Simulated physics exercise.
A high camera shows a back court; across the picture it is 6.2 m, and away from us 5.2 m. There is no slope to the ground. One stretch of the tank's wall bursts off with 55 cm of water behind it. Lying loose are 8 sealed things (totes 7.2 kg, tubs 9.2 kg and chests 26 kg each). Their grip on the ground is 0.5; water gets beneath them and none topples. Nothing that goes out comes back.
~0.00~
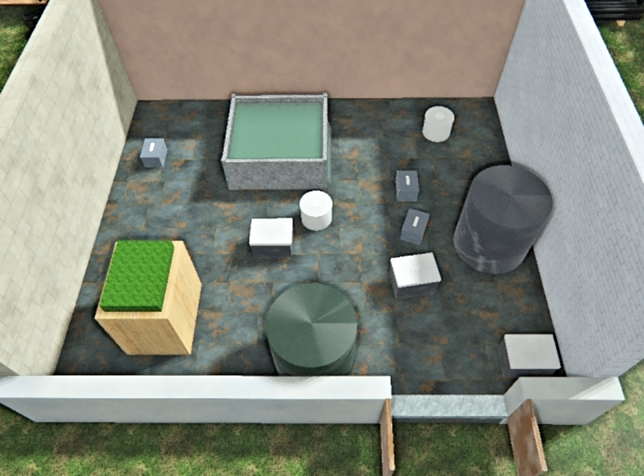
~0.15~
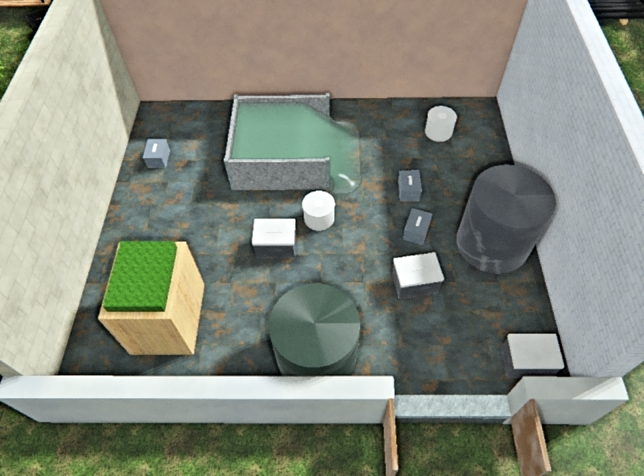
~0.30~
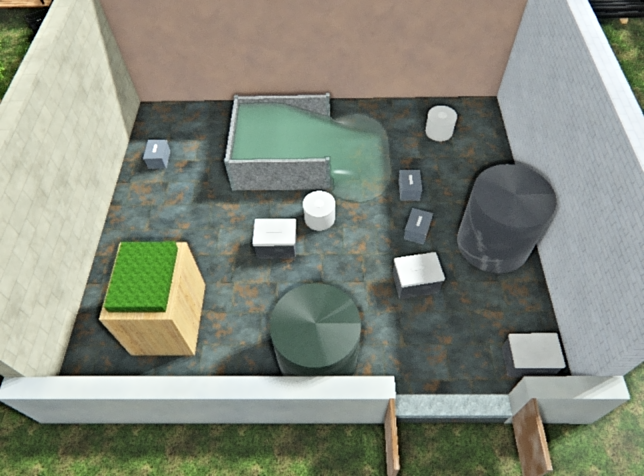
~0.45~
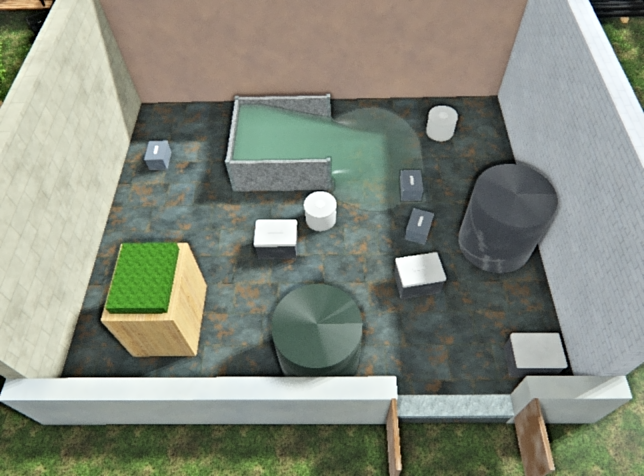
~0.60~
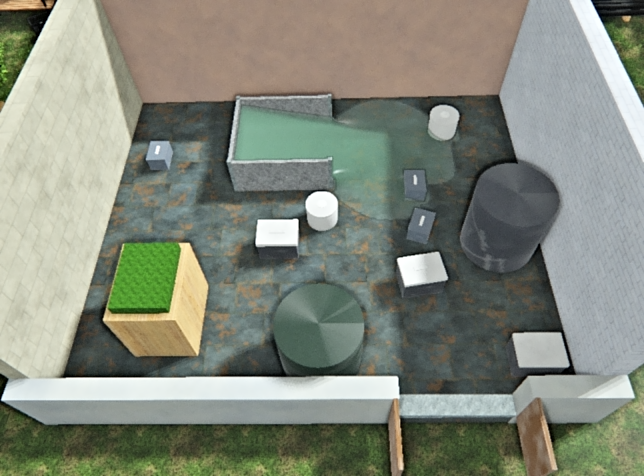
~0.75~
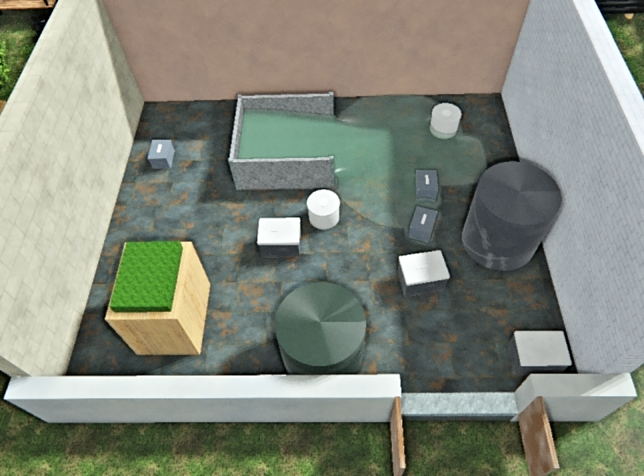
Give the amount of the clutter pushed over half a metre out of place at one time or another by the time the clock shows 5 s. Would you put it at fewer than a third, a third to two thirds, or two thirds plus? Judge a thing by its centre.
Seems to me it will amount to a middle share.
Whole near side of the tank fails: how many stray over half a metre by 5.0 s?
Result: 2.
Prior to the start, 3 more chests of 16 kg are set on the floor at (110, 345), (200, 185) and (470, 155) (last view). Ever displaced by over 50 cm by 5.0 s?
In the order asked: Not as far, not as far, farther than that.
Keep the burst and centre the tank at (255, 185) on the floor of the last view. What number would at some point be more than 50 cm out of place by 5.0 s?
Then 4.
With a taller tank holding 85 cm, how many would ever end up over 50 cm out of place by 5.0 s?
The answer would then be 5.
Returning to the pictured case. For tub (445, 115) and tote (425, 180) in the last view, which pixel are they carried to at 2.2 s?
They end up about (486, 92) and (524, 192) in the last view.
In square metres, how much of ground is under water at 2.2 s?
Somewhere around 12.0 m2, roughly.
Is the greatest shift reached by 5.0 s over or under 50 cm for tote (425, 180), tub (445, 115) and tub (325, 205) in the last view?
Listed in sequence: Higher; higher; lower for the last.
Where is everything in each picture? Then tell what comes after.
A tote at (408, 181), on the bottom; a tub at (440, 116) rests on the ground; water covers 1.9 m2; 0 of 8 have shifted, in the first picture.
A tote at (410, 181), on the bottom; a tub at (442, 116) rests on the ground; water covers 2.5 m2; 0 of 8 have shifted, in the second picture.
A tote at (411, 180), on the bottom; a tub at (443, 116) rests on the ground; water covers 3.4 m2; 0 of 8 have shifted, in the third picture.
A tote at (412, 180) rests on the ground; a tub at (443, 116) rests on the ground; 4.4 m2 under water; 0 of 8 have shifted, in the fourth picture.
A tote at (415, 180) rests on the ground; a tub at (445, 115), on the bottom; water covers 5.6 m2; 0 of 8 have shifted, in the fifth picture.
A tote at (427, 180) rests on the ground, 18 cm from its start; a tub at (447, 113), on the bottom; water covers 6.8 m2; 1 of 8 have shifted, in the sixth picture.
After 1.1 s 1 of 8 are over 50 cm from their spots; 0 afloat.
After 2.2 s 3 of 8 are over 50 cm from their spots; 2 afloat.
After 3.5 s 2 of 8 are over 50 cm from their spots; 2 afloat.
After 5.0 s 3 of 8 are over 50 cm from their spots, and 3 have been at some point; 2 afloat.
